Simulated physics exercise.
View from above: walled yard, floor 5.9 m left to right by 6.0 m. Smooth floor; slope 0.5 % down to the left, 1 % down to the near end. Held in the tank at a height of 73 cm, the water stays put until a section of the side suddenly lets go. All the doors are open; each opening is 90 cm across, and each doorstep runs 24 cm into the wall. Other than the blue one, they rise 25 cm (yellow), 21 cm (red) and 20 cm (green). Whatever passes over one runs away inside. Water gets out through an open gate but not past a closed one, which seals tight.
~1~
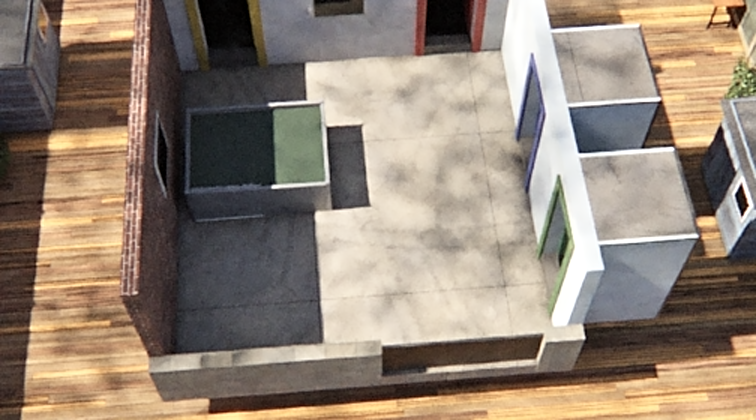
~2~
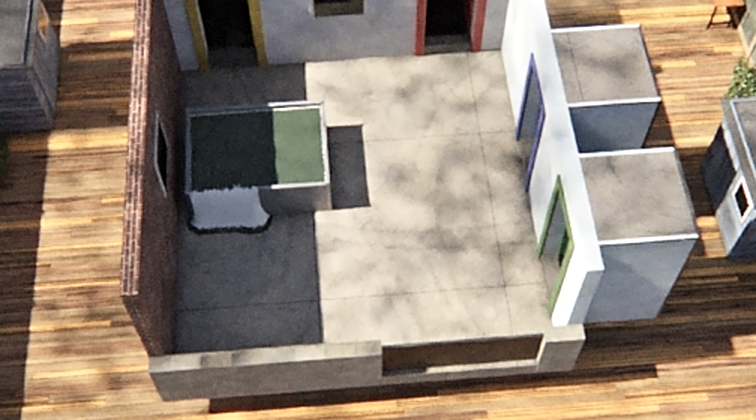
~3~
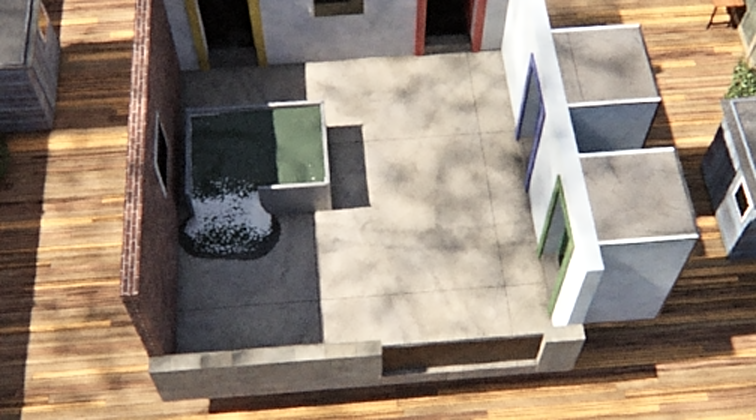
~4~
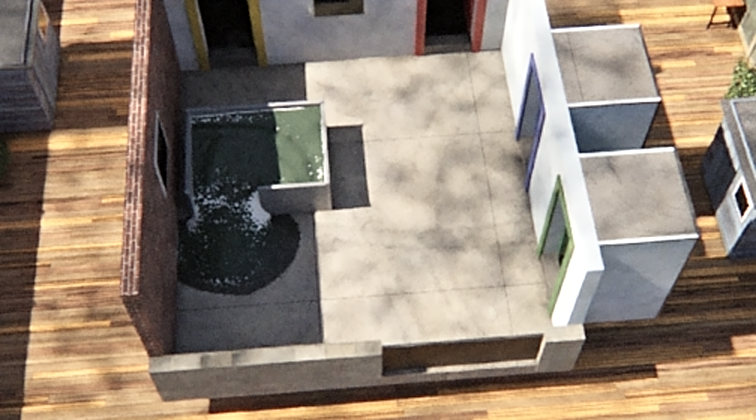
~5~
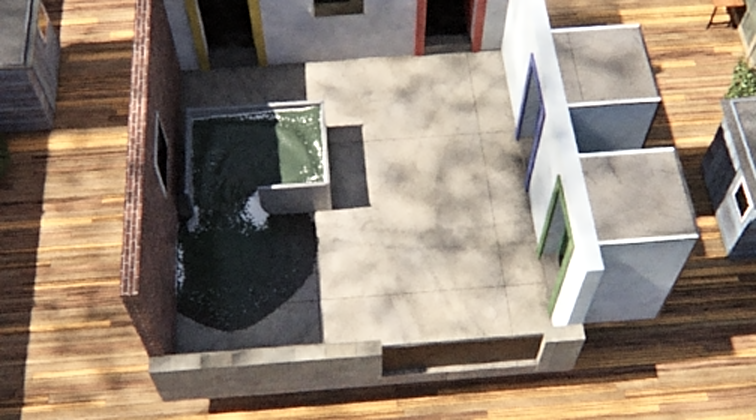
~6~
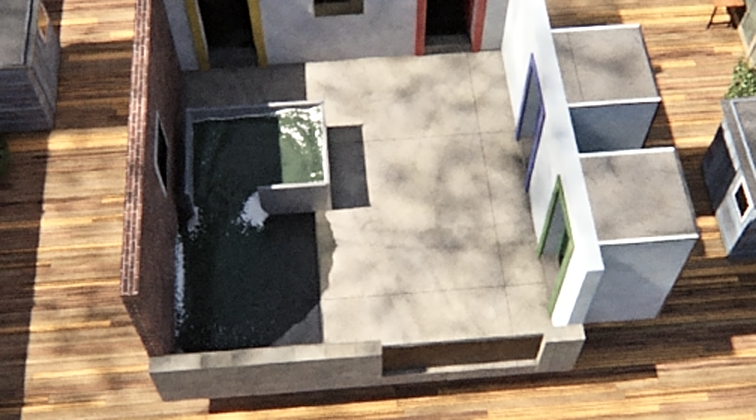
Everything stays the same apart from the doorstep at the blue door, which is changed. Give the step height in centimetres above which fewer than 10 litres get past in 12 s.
6.5 cm.
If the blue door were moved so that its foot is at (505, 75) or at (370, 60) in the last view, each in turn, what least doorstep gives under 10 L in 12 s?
You'd want about 10.5 cm there first, then about 6.0 cm.
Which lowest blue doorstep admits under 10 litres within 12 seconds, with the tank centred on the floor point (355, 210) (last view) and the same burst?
About 6.5 cm.
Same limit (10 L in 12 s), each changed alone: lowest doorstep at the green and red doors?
Close to 22 cm (green) and close to 11.5 cm (red).
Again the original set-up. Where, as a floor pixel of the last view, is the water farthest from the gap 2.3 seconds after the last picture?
(549, 349).
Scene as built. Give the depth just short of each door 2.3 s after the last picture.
Lab note, depth in cm: Yellow 0; blue 0; red 0; green 0.
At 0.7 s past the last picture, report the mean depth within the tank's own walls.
About 44 centimetres on average.
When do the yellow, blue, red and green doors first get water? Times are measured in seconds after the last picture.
The yellow door gets it at 3.6 s, the blue door at 3.2 s, the red door at 4.5 s and the green door at 2.4 s.
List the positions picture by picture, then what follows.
The first picture shows still water, 73 cm deep, in the tank at (257, 148); the blue door at (530, 128) is dry.
In the second picture, the gap is at (228, 208), the front 0.3 m out at (255, 230); the back of the tank holds 73 cm.
In the third picture, the front is at (241, 256), 0.8 m from the gap at (228, 208); 0.9 m2 of floor is wet, 73 cm left at the back.
In the fourth picture, the gap is at (228, 209), the front 1.4 m out at (231, 290); the back of the tank holds 67 cm.
In the fifth picture, the front is at (220, 325), 2.0 m from the gap at (228, 209); 3.5 m2 of floor is wet, 62 cm left at the back.
In the sixth picture, the front is at a hidden place, 2.7 m from the gap at (228, 208); 4.9 m2 of floor is wet, 62 cm left at the back; 3.8 m in a straight line remain to the blue door at (530, 128).
Then, 0.7 s after the last picture water covers 25 % of the floor, deepest (62 cm) near (177, 378); it has not reached the blue door.
Then, 2.3 s after the last picture water covers 45 % of the floor, deepest (34 cm) near (200, 376); it has not reached the blue door.
Then, 11.3 s after the last picture water covers 95 % of the floor, deepest (16 cm) near (262, 91); 6 cm at the blue door, 0 litres in over its 12 cm doorstep.
At the blue door as built, the water peaked near 11 cm, 3.5 s after the last picture.
Run again over the same 12 s with other heights there, 19 litres in over 5.5 cm, 5 litres over 7.5 cm. The limit of 10 litres is kept from about 6.5 cm up.
